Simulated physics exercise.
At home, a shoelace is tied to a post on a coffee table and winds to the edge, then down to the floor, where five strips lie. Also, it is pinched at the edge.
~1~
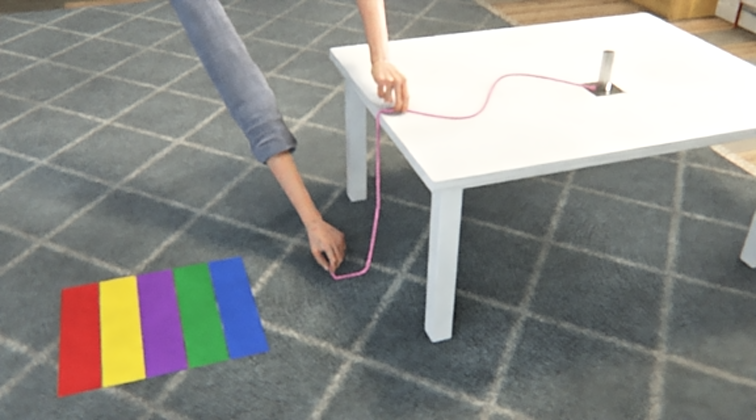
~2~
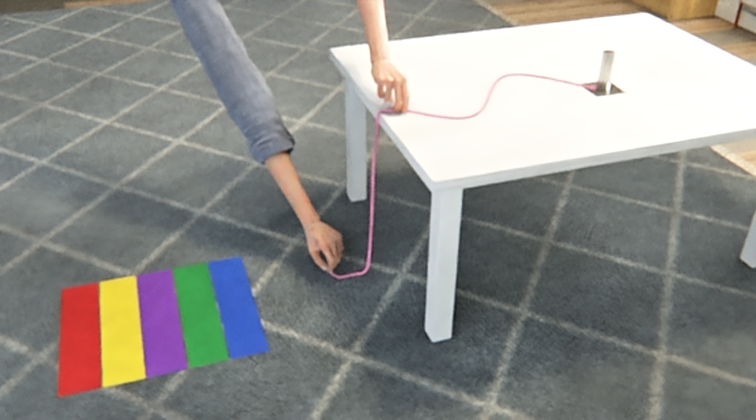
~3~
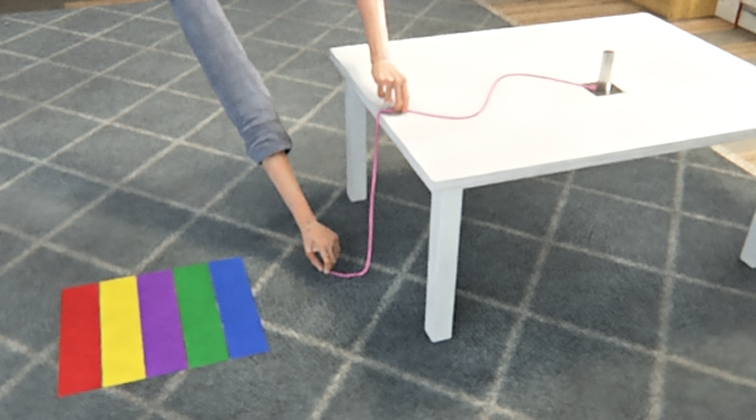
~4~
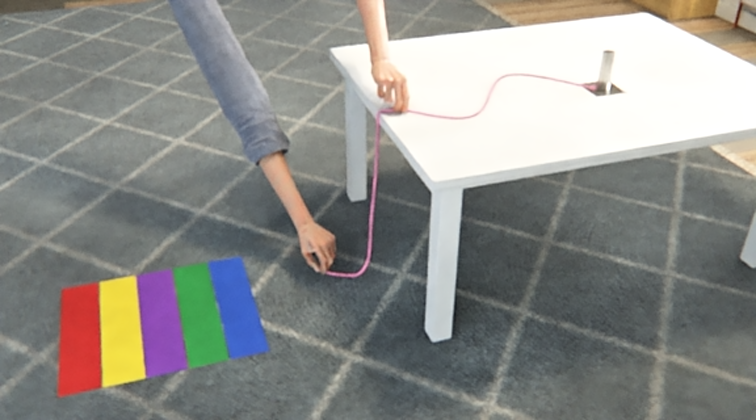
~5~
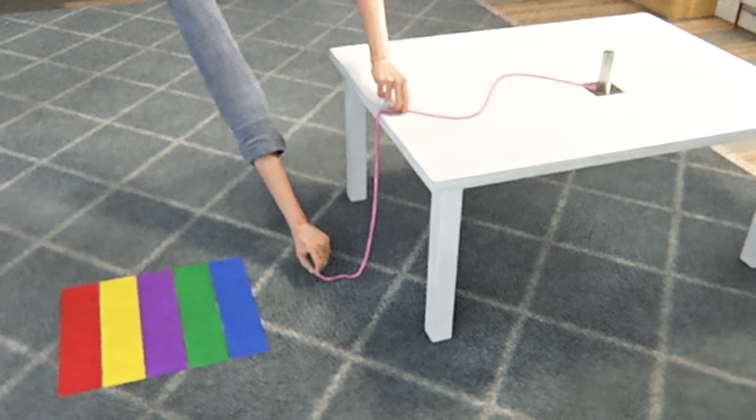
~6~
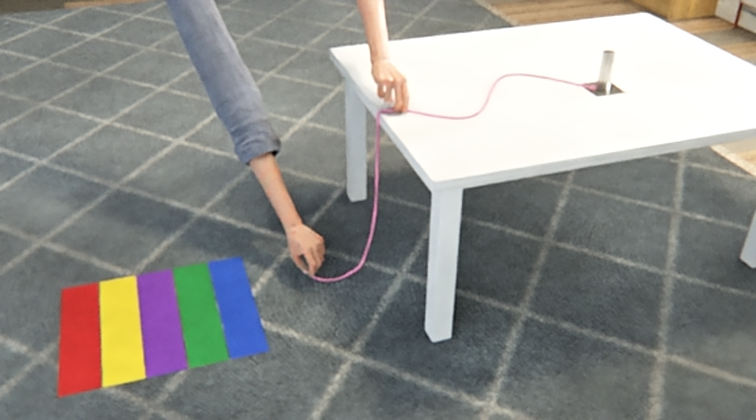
The loose end of a pink cord, held near the floor by one hand, shifts slowly and slightly left toward a mat of blue, green, purple, yellow and red strips. Another hand pins the cord at the white table's edge, and the stretch back to the post stays still throughout.
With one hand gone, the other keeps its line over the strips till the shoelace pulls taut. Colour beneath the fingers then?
Yellow.
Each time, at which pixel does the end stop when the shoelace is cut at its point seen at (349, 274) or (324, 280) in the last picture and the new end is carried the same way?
The places are (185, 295) and (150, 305).
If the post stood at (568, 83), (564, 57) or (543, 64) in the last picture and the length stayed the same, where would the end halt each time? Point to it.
Roughly (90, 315), then (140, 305), then (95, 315).
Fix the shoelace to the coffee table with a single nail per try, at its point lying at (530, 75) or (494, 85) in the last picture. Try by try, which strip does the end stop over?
Try by try: Purple; purple.
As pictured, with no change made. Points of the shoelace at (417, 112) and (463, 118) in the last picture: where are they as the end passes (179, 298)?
The first lands at (370, 144), while the second lands at (393, 110).
A little later, end near (179, 298); over green.
Next, end near (141, 305); over purple.
When it is tight, end near (118, 310); over yellow. It halts on the yellow strip.
